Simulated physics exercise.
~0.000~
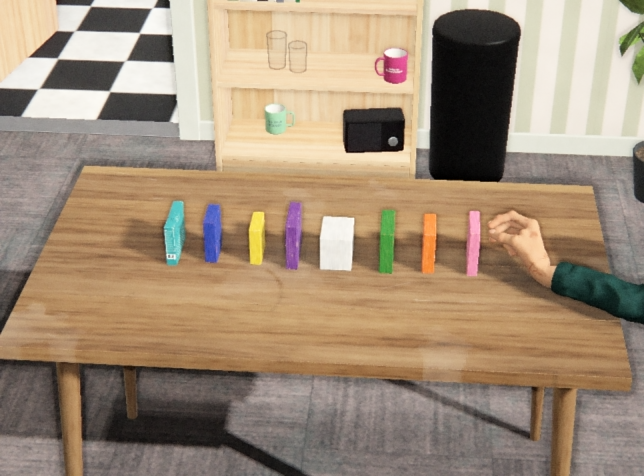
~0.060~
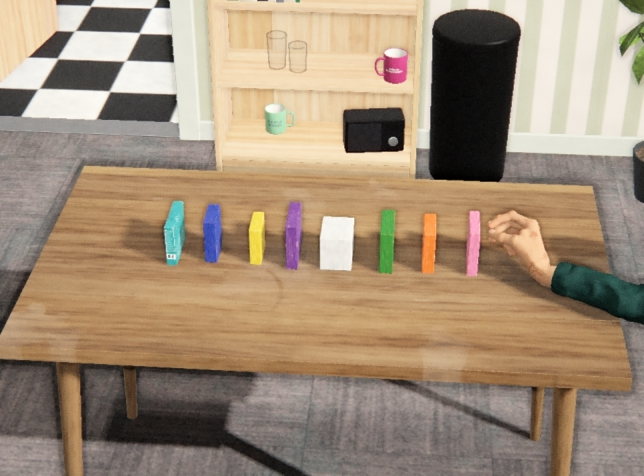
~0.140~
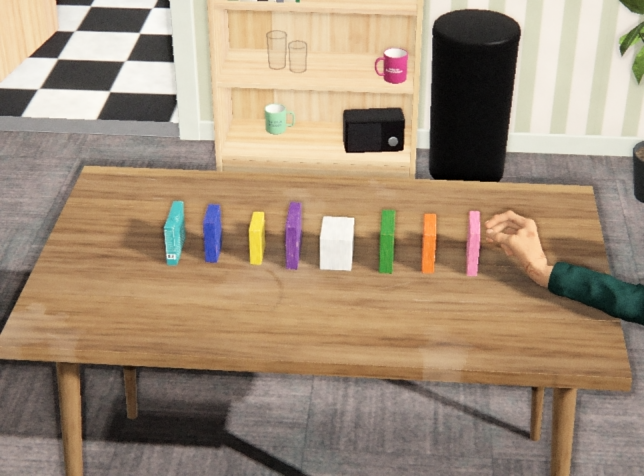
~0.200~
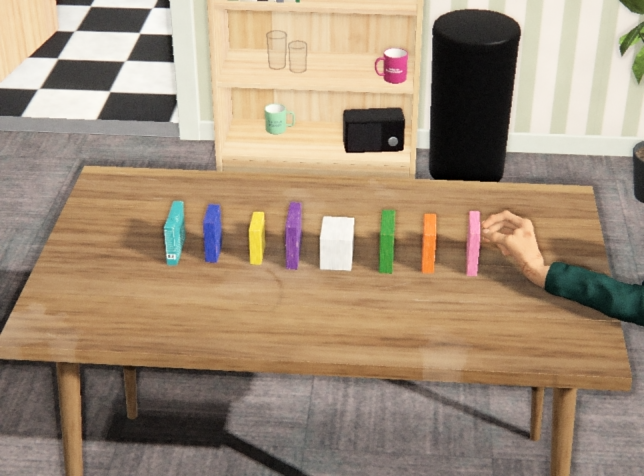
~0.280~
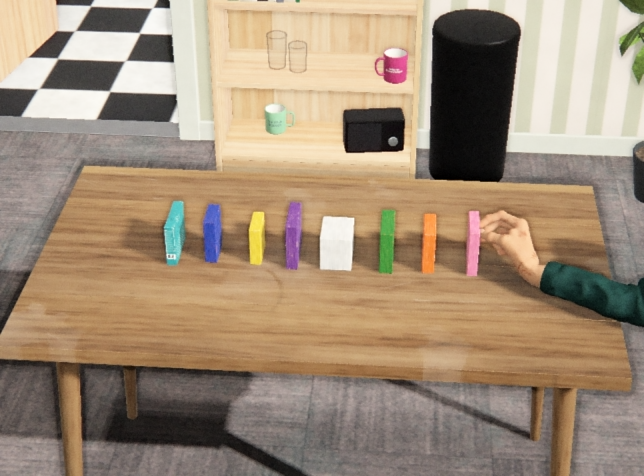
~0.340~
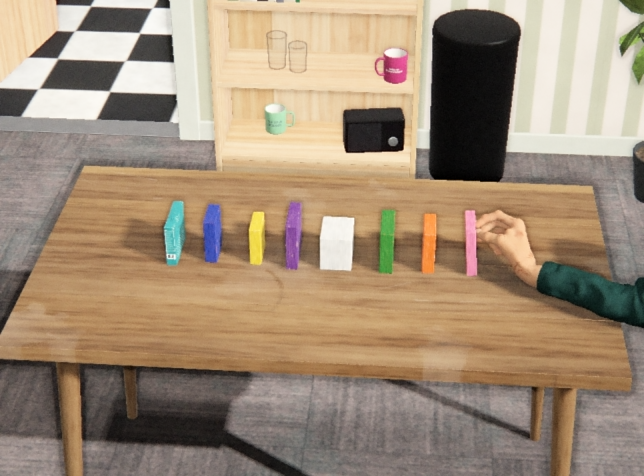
A hand in a green sleeve moved slowly left to the pink block at the right end of a row of colorful upright blocks and tilted it slightly left, while the others stayed still.
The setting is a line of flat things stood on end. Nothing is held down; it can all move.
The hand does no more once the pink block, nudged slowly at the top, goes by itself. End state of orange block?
The likely end state is down.
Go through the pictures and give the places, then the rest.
In the first picture, orange block (429, 244); green board (387, 242).
In the second picture, purple block (294, 236); white block (337, 243).
In the third picture, yellow board (257, 238); green board (387, 242).
In the fourth picture, blue block (213, 233); purple block (294, 236).
In the fifth picture, white block (337, 243); yellow board (257, 238).
In the sixth picture, pink block 5° over; orange block (429, 244); green board (387, 242).
After 0.64 s, pink block 42° over; orange block tipped 3° from how it was near (428, 243).
After 0.94 s, pink block 73° over; orange block tipped 53° from how it was near (407, 247); green board tipped 19° from how it was.
After 1.24 s, pink block 75° over; orange block tipped 64° from how it was near (404, 249); green board tipped 37° from how it was.
After 2.74 s, pink block 76° over; orange block tipped 68° from how it was near (405, 250); green board tipped 35° from how it was.
At rest (3.7 s), tipped over on the table, orange block; left askew, green board; the other 4 in place. Seen from the same camera at the end, orange block near (406, 251).
